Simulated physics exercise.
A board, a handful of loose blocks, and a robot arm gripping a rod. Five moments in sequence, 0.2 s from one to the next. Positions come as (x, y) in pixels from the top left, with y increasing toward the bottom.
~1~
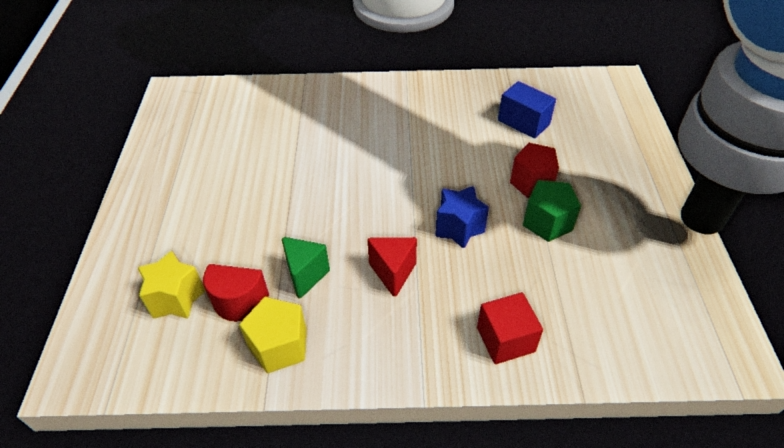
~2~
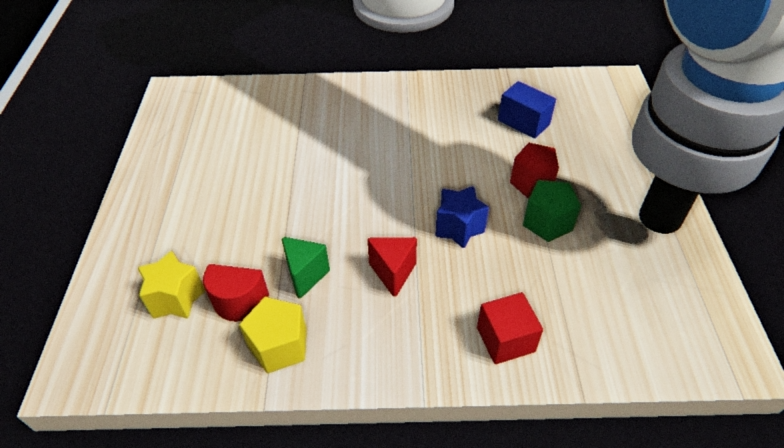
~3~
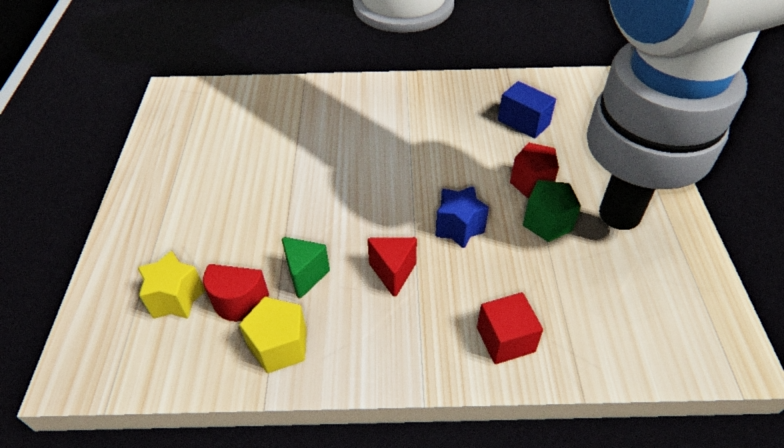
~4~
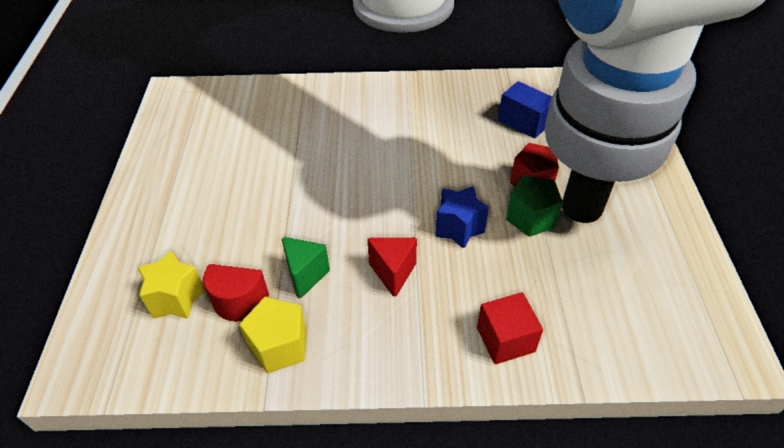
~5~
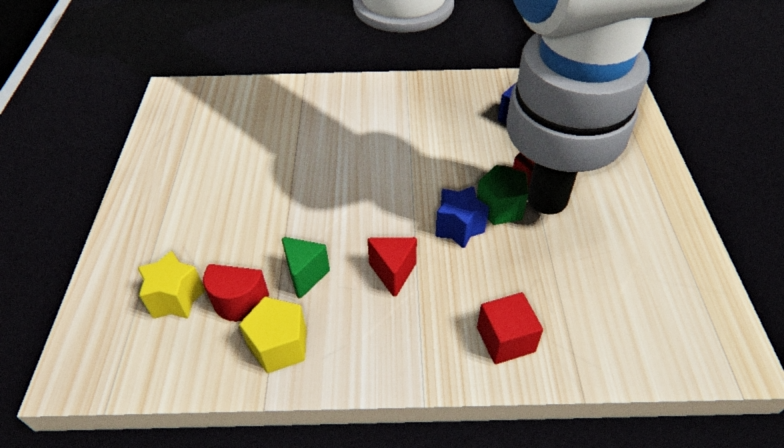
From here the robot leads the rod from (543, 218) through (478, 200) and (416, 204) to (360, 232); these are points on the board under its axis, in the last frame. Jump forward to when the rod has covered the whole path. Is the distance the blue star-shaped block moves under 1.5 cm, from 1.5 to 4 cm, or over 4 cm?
The 1.5 to 4 cm band.
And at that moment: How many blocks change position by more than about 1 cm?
It should be two.
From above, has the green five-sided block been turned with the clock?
My answer is yes.
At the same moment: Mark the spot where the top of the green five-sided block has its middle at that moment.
The centre of its top will be at (410, 149).
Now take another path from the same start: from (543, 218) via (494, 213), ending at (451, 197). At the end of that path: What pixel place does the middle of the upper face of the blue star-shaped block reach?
Put as a pixel place, it's (434, 198).
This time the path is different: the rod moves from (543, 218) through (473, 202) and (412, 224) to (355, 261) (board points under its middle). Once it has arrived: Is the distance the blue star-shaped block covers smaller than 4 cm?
It seems not.
The first path, step by step. One third of the way, rod at (480, 183); blue star-shaped block at (453, 201), turned 35° anticlockwise; green five-sided block at (445, 158), turned 20° clockwise.
Two thirds of the way, rod at (416, 188); blue star-shaped block at (438, 203), turned 95° anticlockwise; green five-sided block at (410, 149), turned 65° clockwise.
At the end, rod at (358, 215); blue star-shaped block at (435, 204), turned 110° anticlockwise; green five-sided block at (410, 149), turned 65° clockwise; red five-sided block still.
